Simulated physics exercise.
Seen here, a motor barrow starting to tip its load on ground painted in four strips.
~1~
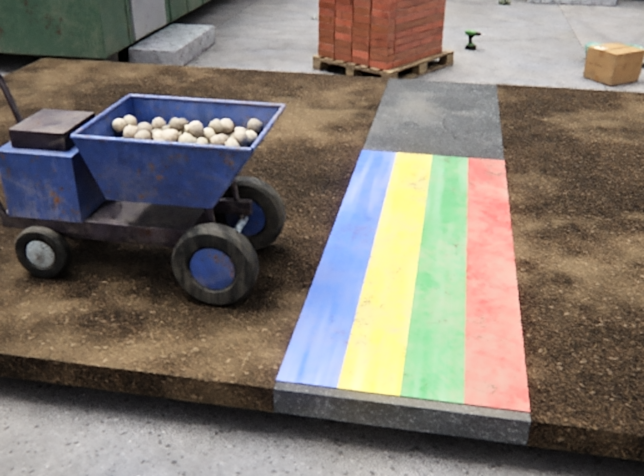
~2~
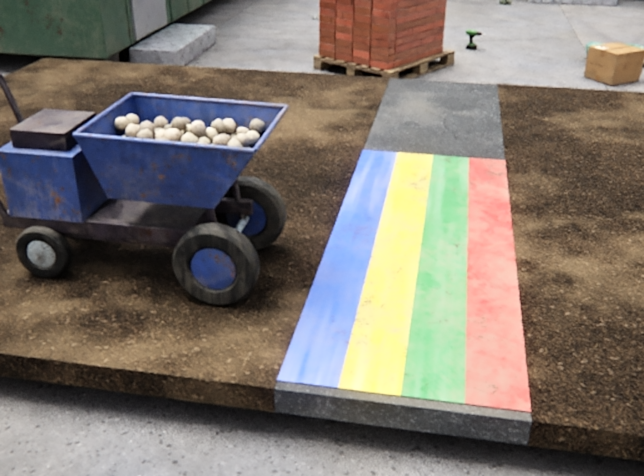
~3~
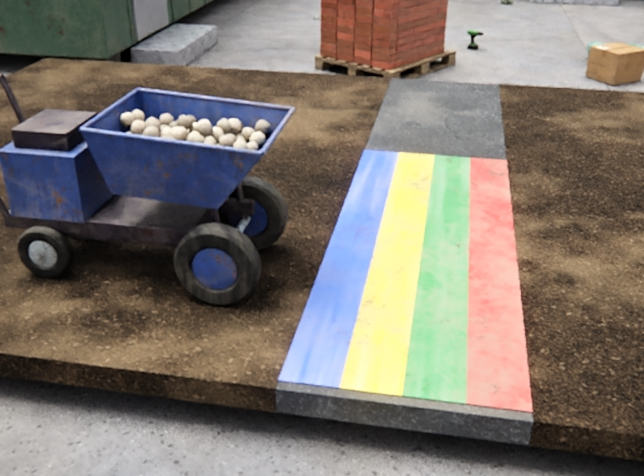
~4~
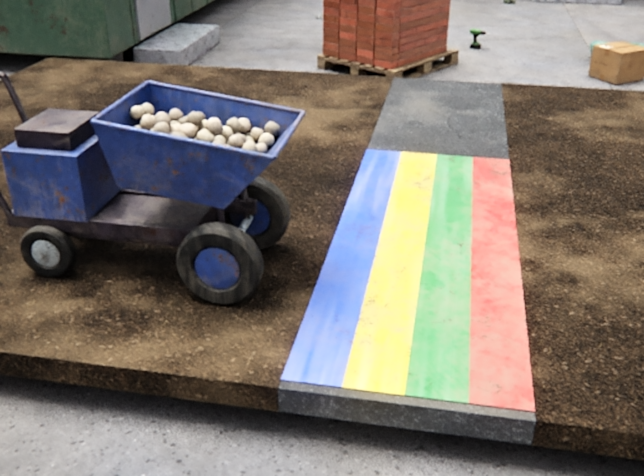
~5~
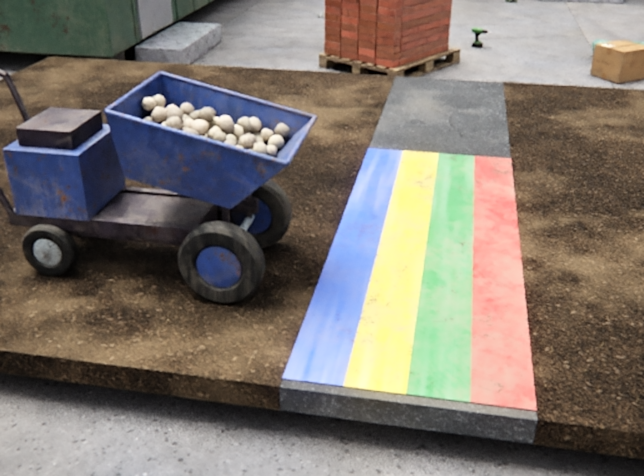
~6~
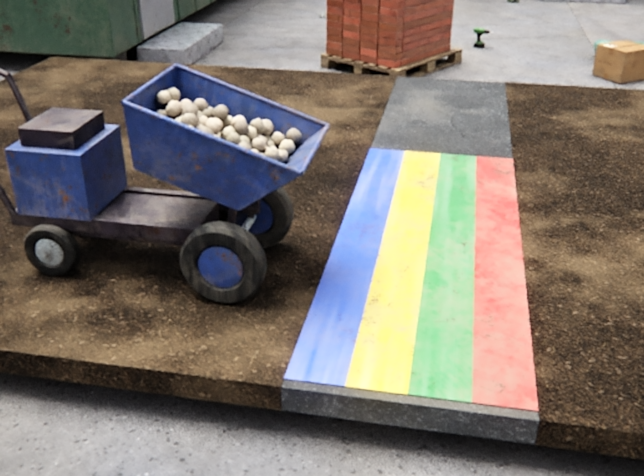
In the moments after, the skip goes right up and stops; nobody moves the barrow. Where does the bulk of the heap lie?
Most lies over the yellow band.
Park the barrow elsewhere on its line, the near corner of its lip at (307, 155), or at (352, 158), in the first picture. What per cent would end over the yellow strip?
Near 10 % and 0 %.
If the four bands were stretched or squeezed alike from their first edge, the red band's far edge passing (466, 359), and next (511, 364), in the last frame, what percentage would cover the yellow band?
Roughly 30 per cent, and 40 per cent.
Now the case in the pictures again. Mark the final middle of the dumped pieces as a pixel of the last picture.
Close to (419, 284).
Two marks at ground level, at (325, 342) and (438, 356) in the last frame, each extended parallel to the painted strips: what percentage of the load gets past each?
About 90 and 30 per cent.
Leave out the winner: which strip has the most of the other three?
The runner-up: The green strip.
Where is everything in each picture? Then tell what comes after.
In the first picture, lip of the skip (251, 151), level; top of the load (174, 138), river pebbles; blue strip (320, 340); yellow strip (377, 346); green strip (435, 353); red strip (495, 360).
In the second picture, lip of the skip (254, 151), level; top of the load (162, 138).
In the third picture, lip of the skip (262, 154), tipped barely; top of the load (167, 136).
In the fourth picture, lip of the skip (273, 158), tipped a little; top of the load (177, 132).
In the fifth picture, lip of the skip (287, 164), tipped a little; top of the load (188, 127).
In the sixth picture, lip of the skip (301, 173), tipped clearly; top of the load (184, 122); blue strip (328, 338); yellow strip (385, 345); green strip (443, 352); red strip (503, 359).
Just after the last frame, skip tipped steeply; every one in the skip.
A moment on, skip tipped right over; the larger part in the skip; roughly a quarter over the yellow strip; just a few over the green strip; just a few falling.
Further on, skip tipped right over; roughly a quarter in the skip; just a few over the blue strip; roughly half over the yellow strip; roughly a quarter over the green strip; about a tenth over the red strip; just a few off the paint.
When it is over, skip tipped right over; about a tenth in the skip; about a tenth over the blue strip; roughly a third over the yellow strip; roughly a quarter over the green strip; about a tenth over the red strip; about a tenth off the paint.
